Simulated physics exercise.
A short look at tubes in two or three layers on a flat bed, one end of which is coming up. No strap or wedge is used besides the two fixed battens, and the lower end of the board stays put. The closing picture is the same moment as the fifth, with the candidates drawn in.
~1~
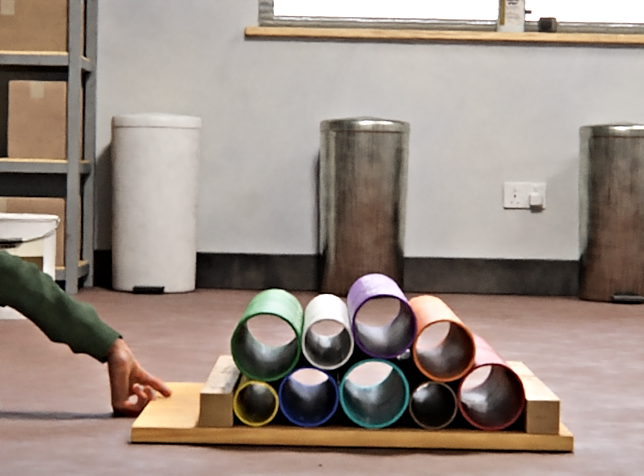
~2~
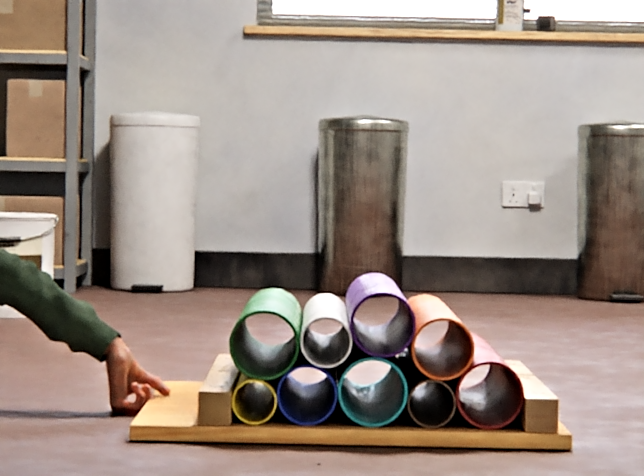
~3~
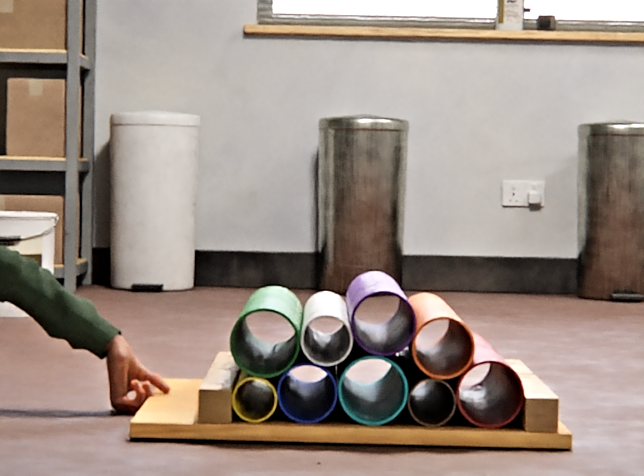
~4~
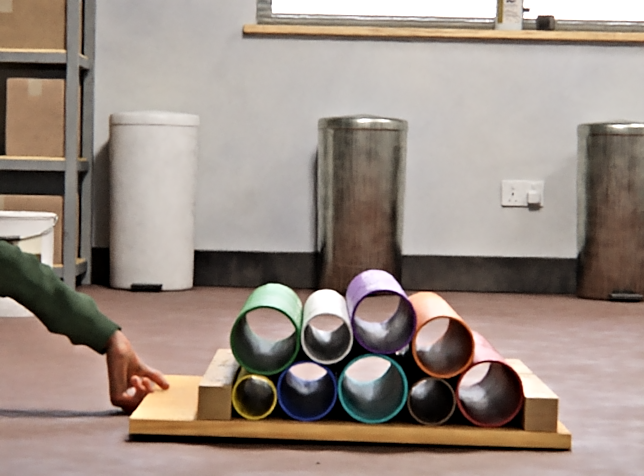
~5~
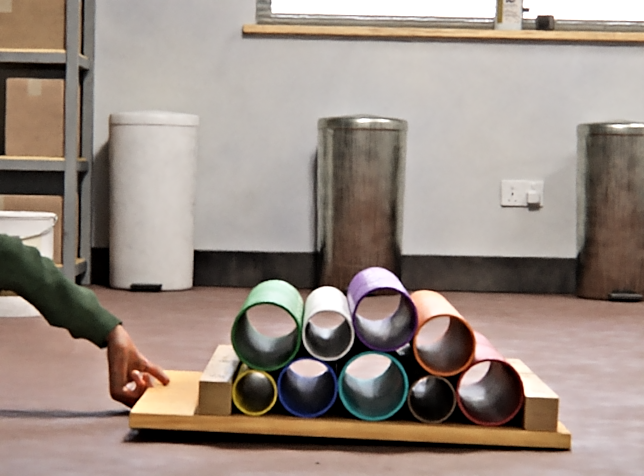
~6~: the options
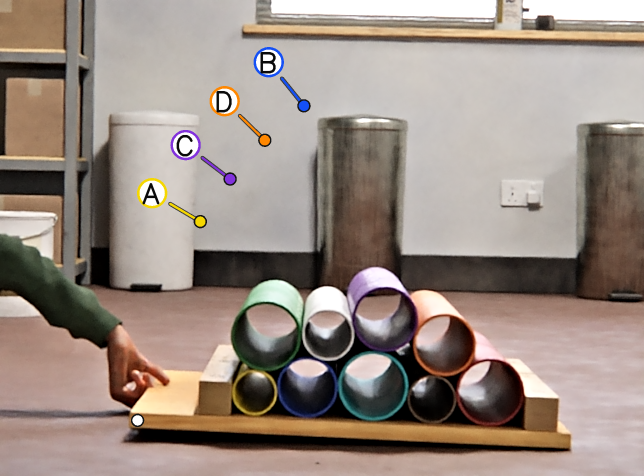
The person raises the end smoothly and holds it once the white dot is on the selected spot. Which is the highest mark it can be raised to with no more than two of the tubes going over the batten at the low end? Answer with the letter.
It can be raised to C.
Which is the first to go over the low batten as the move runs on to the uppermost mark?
It is the orange one.
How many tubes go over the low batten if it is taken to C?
It comes to two.
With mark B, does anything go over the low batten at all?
At B: Yes.
On the marked copy, A at (201, 221); B at (304, 106); C at (230, 179); D at (265, 140); the white dot at (137, 420).
With C. Early on, board at 20°.
Further on, board at 36°.
At the end, board at 36°, two over the low batten (orange, purple).
As for the rest, A two over the low batten (orange, purple); B four over the low batten (green, orange, purple, white); D four over the low batten (green, orange, purple, white).
